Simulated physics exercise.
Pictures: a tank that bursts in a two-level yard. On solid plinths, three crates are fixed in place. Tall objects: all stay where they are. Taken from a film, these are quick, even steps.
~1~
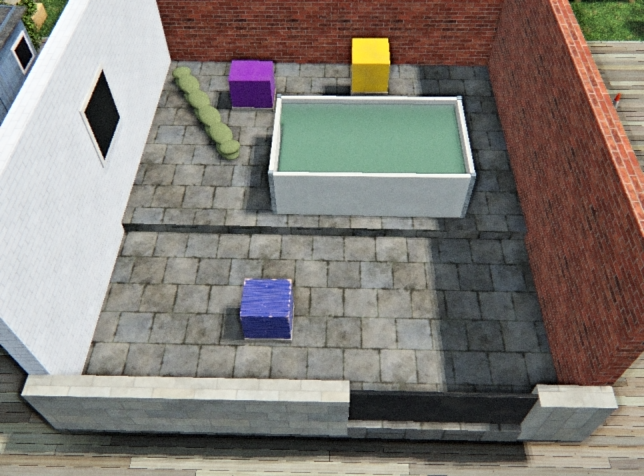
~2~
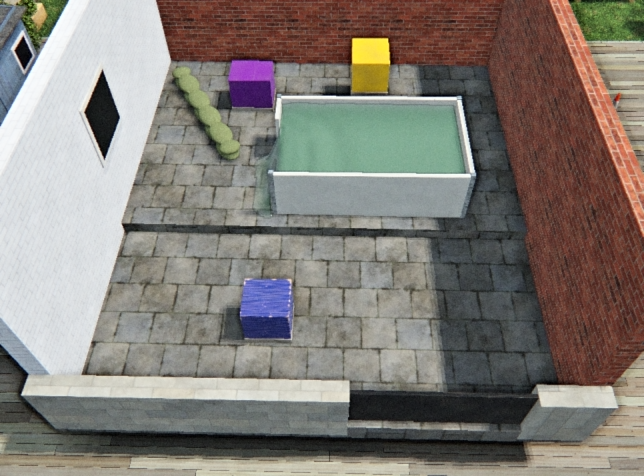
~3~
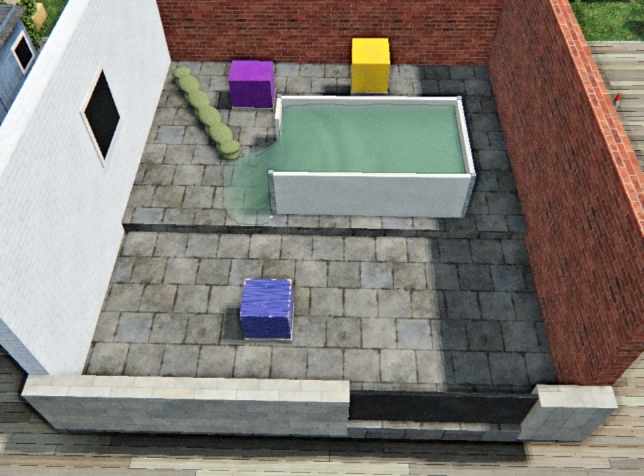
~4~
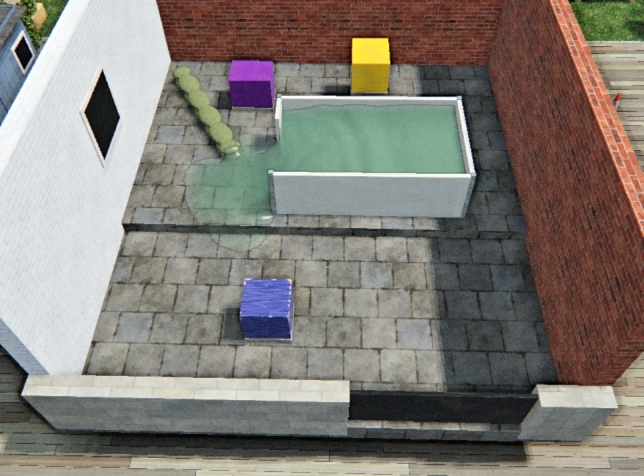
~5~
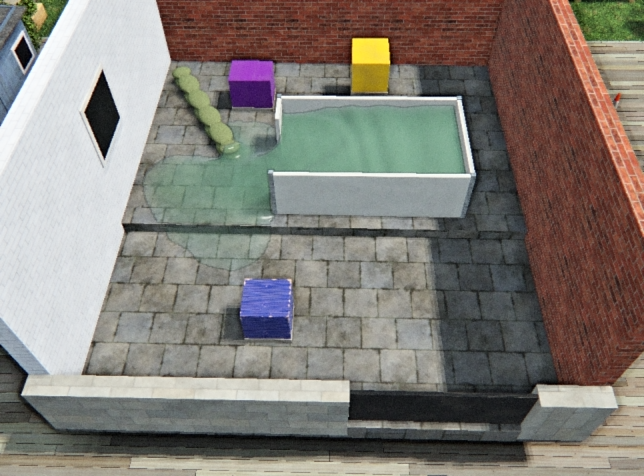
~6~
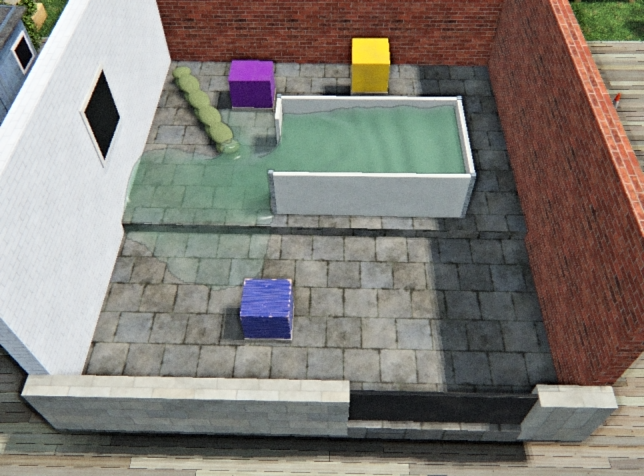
At first, greenish water sits still in a white-walled tank in a walled, paved yard with purple, yellow and blue blocks. Then water pours out of the tank's left end, spreads across the slabs past the row of bushes toward the white wall, and runs over the step onto the lower level.
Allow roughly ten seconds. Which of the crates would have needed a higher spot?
One by one: The yellow crate will avoid the water, the blue crate will meet the water, the purple crate will meet the water.
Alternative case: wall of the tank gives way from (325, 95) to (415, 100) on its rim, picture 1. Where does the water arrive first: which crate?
My answer: The one in yellow.
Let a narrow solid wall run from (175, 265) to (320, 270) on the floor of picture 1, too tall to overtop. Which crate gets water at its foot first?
My answer: The purple one.
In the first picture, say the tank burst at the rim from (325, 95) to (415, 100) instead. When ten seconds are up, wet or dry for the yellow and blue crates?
My reading: The yellow crate gets wet; the blue crate is wetted.
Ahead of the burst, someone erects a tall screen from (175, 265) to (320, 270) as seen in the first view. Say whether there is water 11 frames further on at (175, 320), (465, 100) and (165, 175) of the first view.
First inundated, then unwetted, then inundated.
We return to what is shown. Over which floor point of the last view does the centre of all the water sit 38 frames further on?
I'd put it at around (301, 219).
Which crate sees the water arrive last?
I think it's the yellow-painted one.
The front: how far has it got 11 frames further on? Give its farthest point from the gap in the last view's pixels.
By then the tip should be at about (75, 400).
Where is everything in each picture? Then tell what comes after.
In the first frame, still water in the tank at (370, 138).
In the second frame, water pours out at (279, 170) and has run to (262, 212).
In the third frame, the front is at (242, 154), out from the gap at (279, 173).
In the fourth frame, the front is at (193, 170), out from the gap at (279, 174).
In the fifth frame, the front is at (154, 172), out from the gap at (279, 175).
In the sixth frame, the front is at (123, 219), out from the gap at (279, 174).
A moment on, water covers 25 % of the floor; the yellow crate not reached, the blue crate water round its plinth, the purple crate water round its plinth.
Next, water covers 35 % of the floor; the yellow crate not reached, the blue crate water round its plinth, the purple crate water round its plinth.
Then, water covers 55 % of the floor; the yellow crate water round its plinth, the blue crate water round its plinth, the purple crate water round its plinth.
Later, water covers 85 % of the floor; the yellow crate water round its plinth, the blue crate water round its plinth, the purple crate water round its plinth.
In the end, water covers 95 % of the floor; the yellow crate stayed above the water, the blue crate was topped, the purple crate was topped.
